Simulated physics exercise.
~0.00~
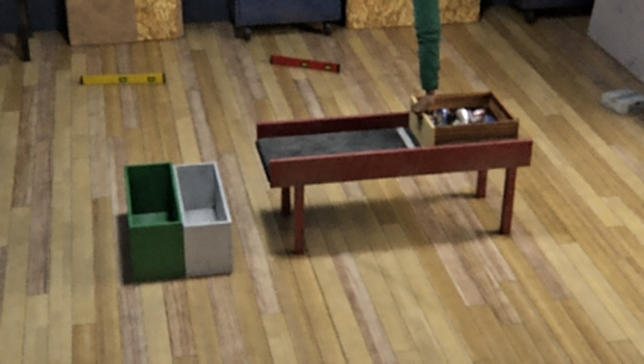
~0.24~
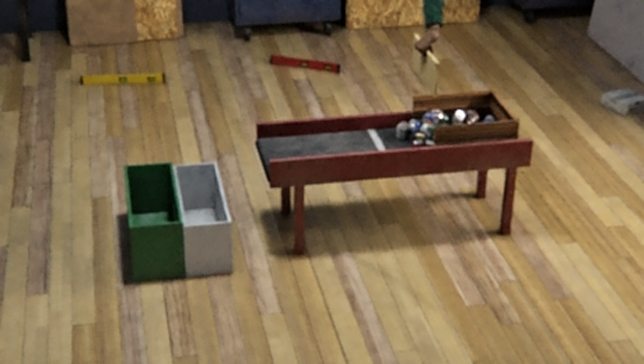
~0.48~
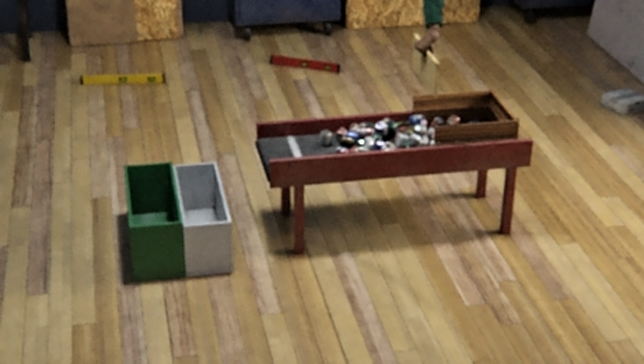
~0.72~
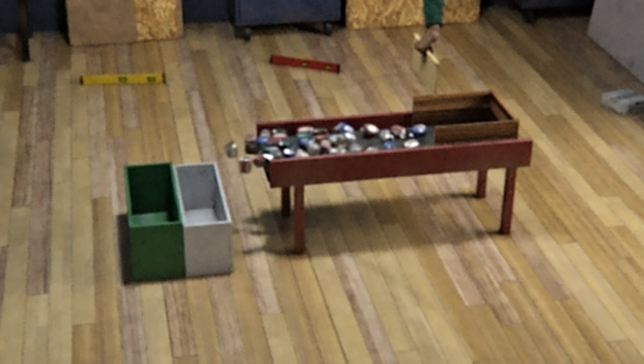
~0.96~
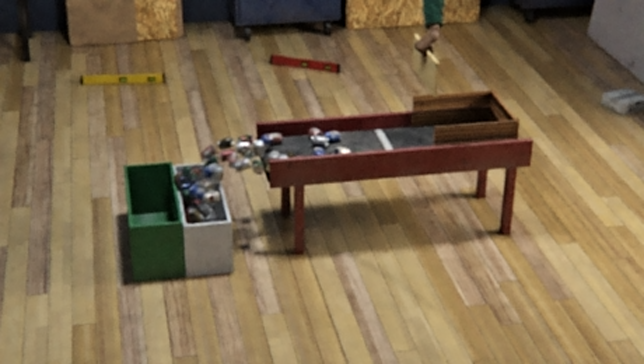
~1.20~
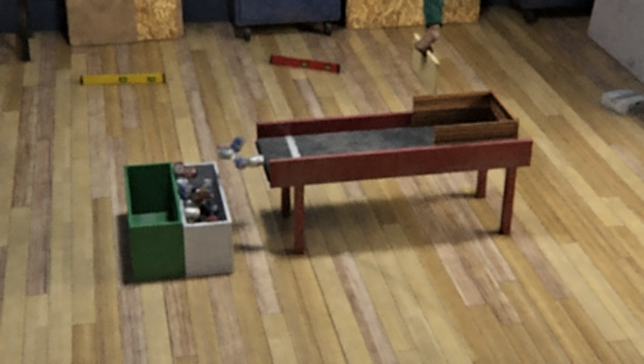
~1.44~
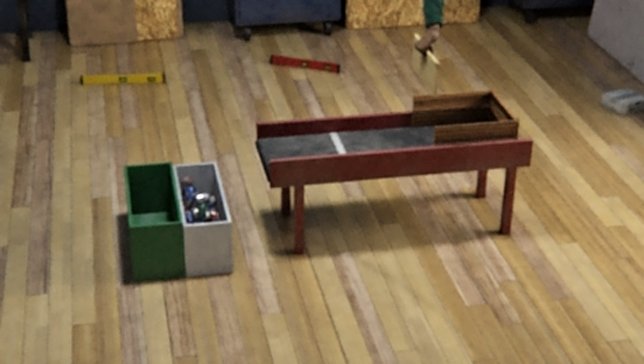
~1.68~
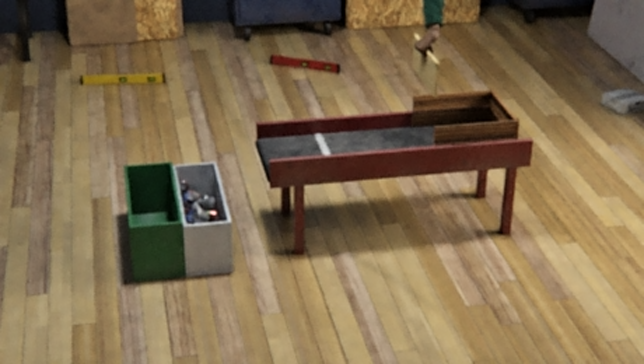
A hand lifts the gate, and the belt carries small cans left into the white bin.
